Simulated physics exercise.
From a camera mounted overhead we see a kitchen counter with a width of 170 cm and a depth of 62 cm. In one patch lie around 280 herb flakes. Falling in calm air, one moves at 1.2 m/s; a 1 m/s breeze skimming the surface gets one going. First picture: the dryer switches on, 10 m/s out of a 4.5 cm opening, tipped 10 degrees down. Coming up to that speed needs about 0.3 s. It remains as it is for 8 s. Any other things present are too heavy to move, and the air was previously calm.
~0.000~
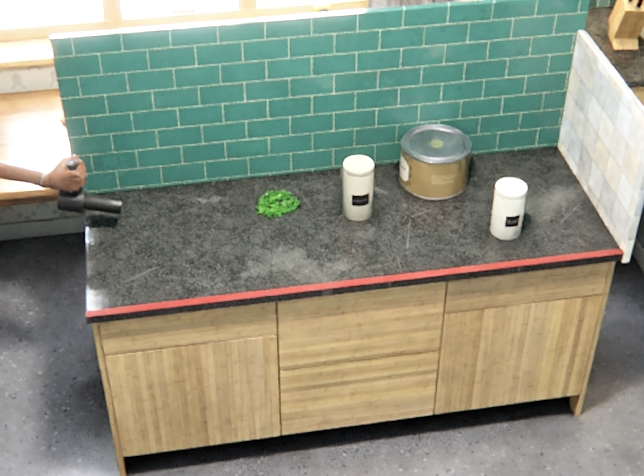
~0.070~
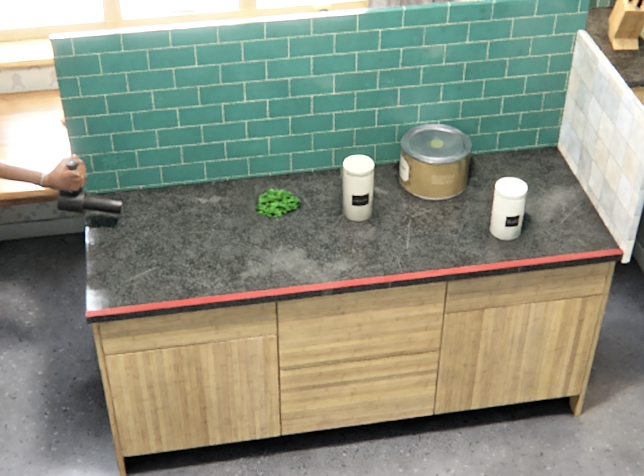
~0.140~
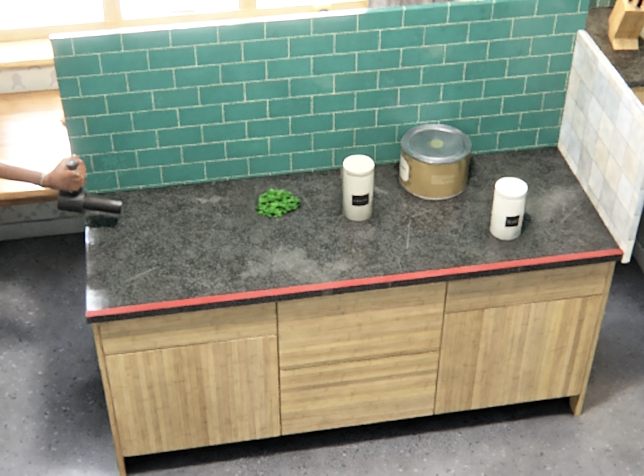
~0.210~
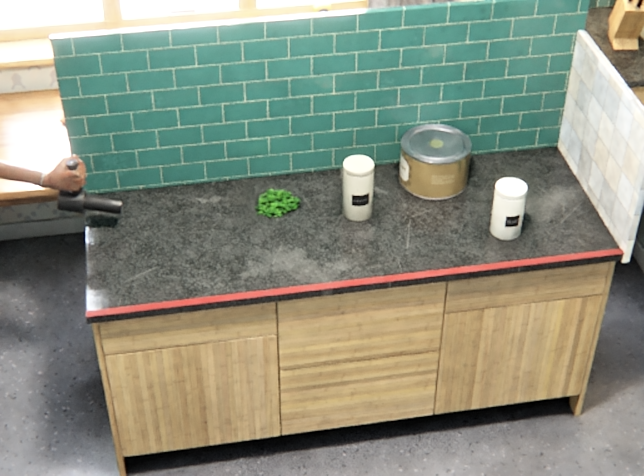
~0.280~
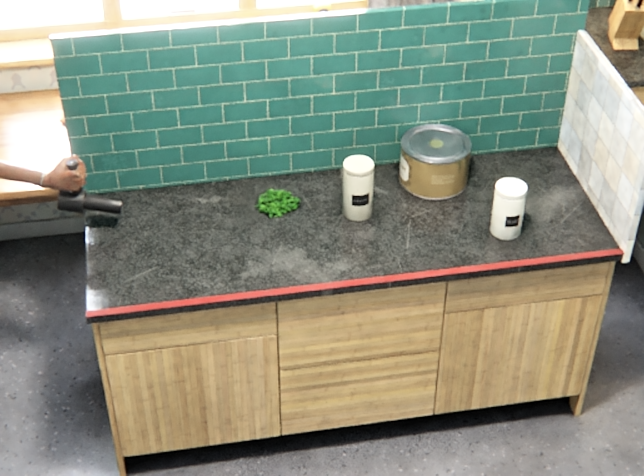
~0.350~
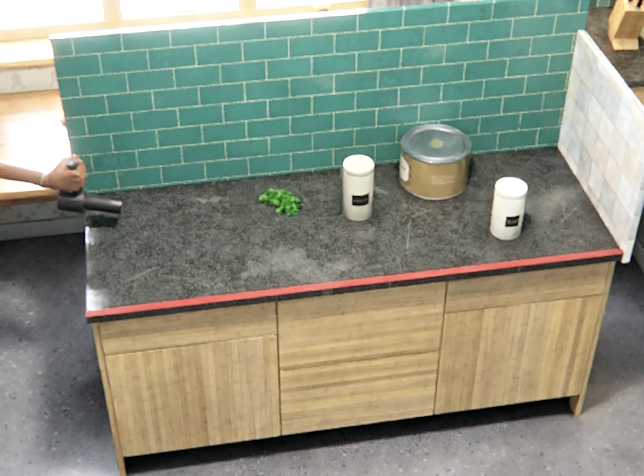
A small pile of green herb flakes lay still on the dark counter while a hand at the left pointed a black dryer toward it, then some flakes shifted slightly to the right.
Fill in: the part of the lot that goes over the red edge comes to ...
A quarter or less.
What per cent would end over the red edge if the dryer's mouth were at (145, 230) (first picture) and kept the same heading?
My estimate is close to 0 percent.
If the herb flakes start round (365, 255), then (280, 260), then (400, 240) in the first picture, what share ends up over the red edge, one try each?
In that order: 100 %, 100 %, 80 %.
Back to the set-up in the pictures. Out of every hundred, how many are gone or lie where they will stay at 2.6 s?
Estimate: Close to 50 %.
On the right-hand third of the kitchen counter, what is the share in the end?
10 %.
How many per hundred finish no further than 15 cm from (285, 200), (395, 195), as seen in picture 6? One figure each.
Estimates in listed order: 0 %; 30 %.
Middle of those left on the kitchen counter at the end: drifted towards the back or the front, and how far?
It drifts toward the rear side, close to 15 cm in all.
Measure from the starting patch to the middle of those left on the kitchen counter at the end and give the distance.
45 cm.
After 1.6 s, 0 % are over the red edge; the middle of those still in play is near (390, 166); 47 % have settled or left.
After 2.6 s, 0 % are over the red edge; the middle of those still in play is near (390, 166); 53 % have settled or left.
After 4.4 s, 0 % are over the red edge; the middle of those still in play is near (395, 165); 60 % have settled or left.
After 8.0 s, at the end, 1 % are over the red edge; the middle of those still in play is near (395, 165).
